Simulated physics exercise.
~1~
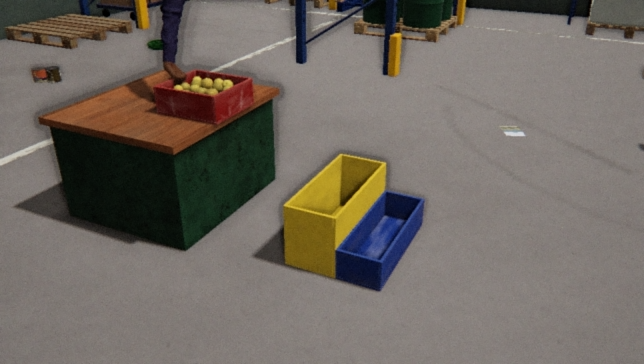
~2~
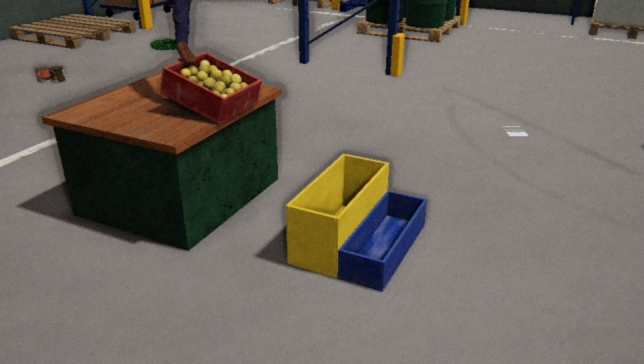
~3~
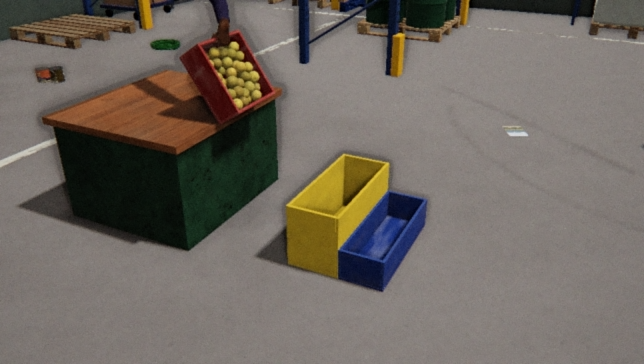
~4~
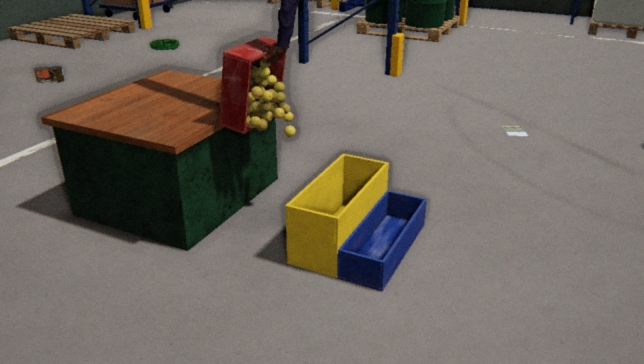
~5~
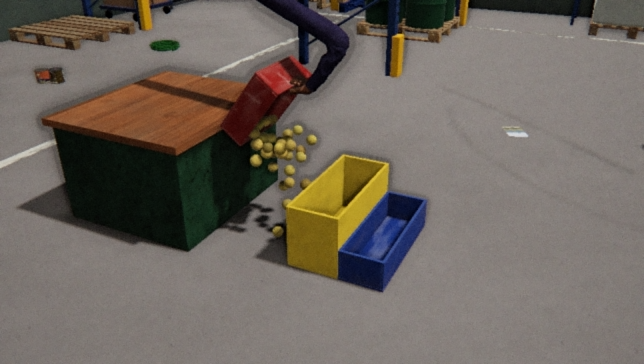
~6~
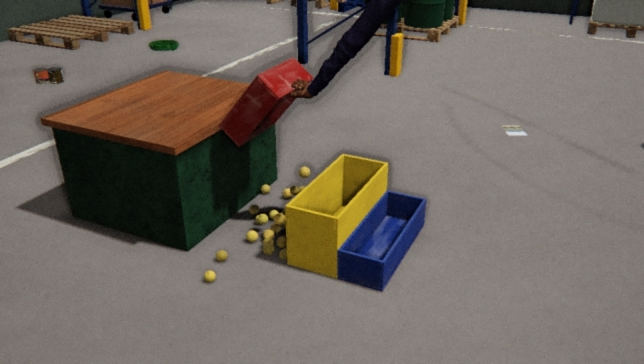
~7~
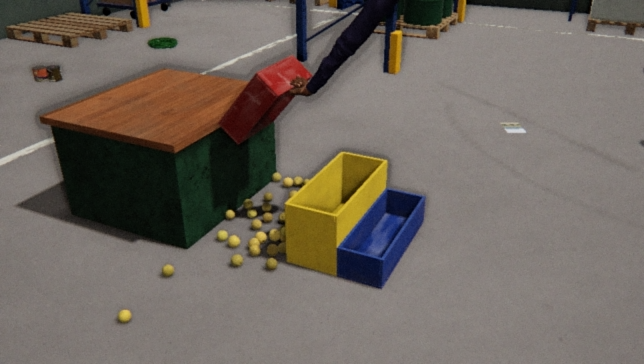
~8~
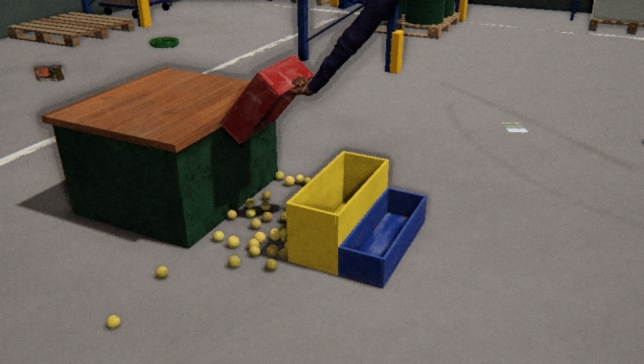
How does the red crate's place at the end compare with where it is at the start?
At the start the red crate rests on top of the bench, while at the end it is farther to the right, held tipped over at the bench's right end.
